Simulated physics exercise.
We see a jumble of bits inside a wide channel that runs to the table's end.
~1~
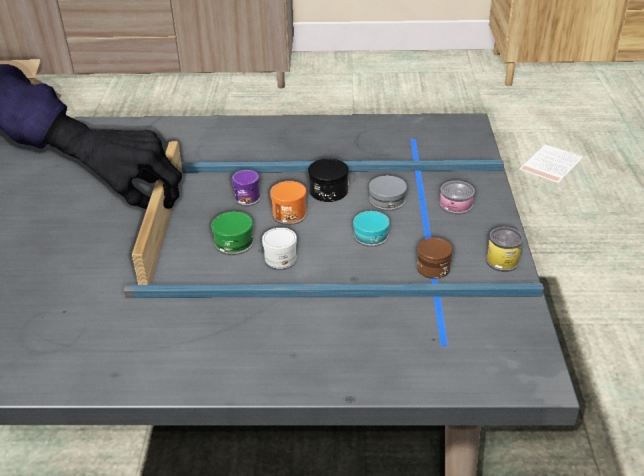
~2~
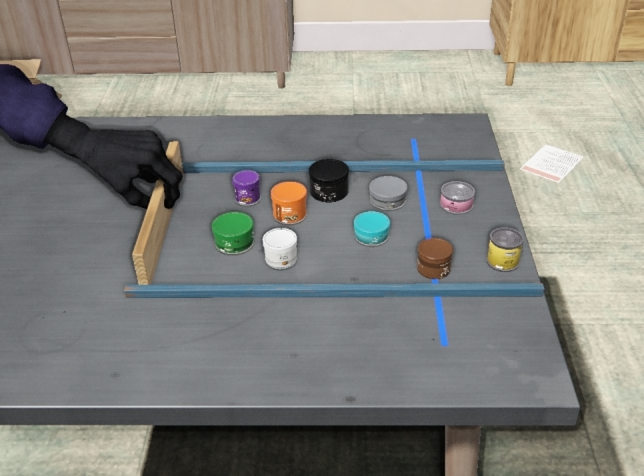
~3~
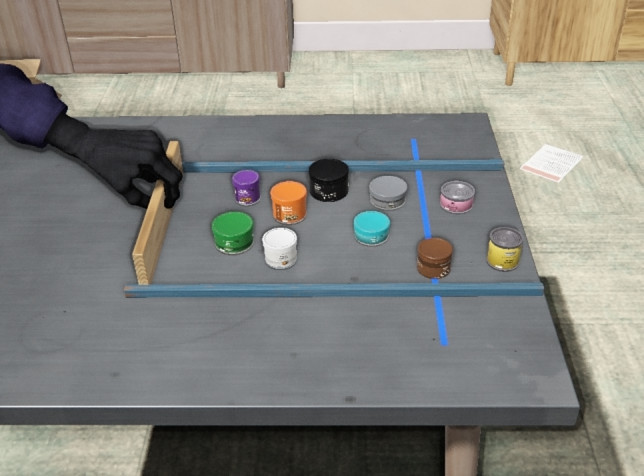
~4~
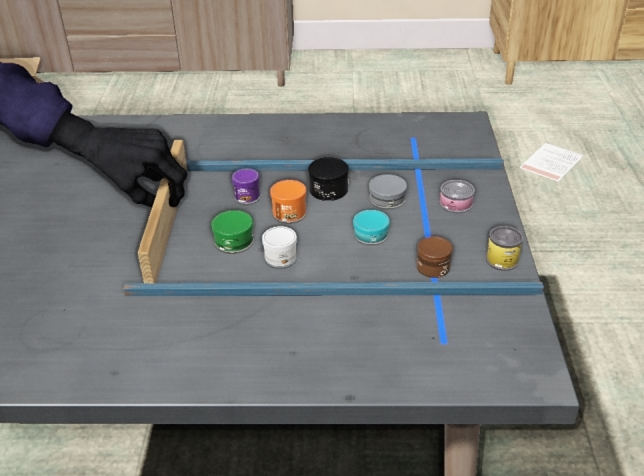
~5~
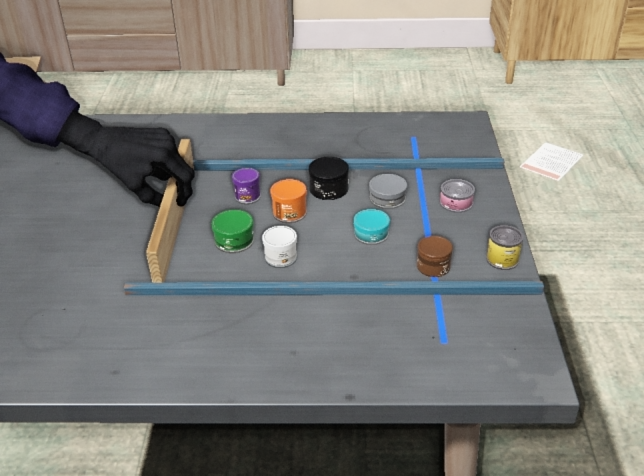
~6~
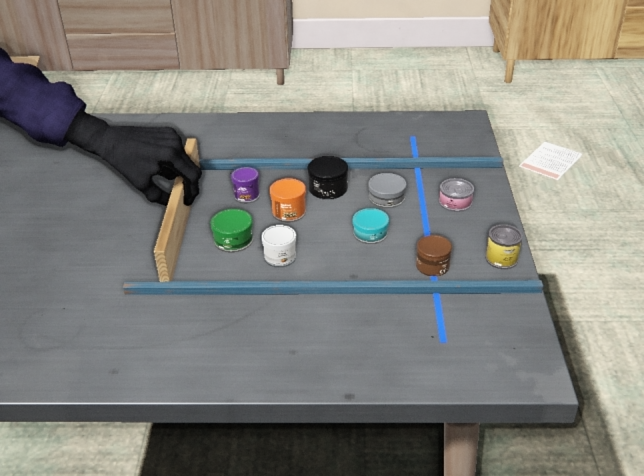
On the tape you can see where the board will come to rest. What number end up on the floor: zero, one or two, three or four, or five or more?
Zero lost.
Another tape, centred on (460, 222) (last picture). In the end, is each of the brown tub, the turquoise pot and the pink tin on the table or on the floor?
The brown tub remains up; the turquoise pot remains up; the pink tin tumbles off.
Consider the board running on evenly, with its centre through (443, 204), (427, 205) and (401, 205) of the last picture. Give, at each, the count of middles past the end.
Counts per position: 1 / 0 / 0.
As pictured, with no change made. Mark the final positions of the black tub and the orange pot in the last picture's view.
The black tub ends up near (443, 168), and the orange pot near (442, 203).
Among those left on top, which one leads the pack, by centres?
Foremost: The pink tin.
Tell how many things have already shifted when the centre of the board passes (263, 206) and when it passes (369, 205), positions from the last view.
Moved so far: 3, then 7.
Soon after, none off yet; yellow tin at rest near (504, 247); pink tin at rest near (456, 195); brown tub at rest near (434, 256).
Then, none off yet; yellow tin at rest near (504, 247); pink tin at rest near (459, 195); brown tub at rest near (434, 256).
At rest, the number that fall off is zero.
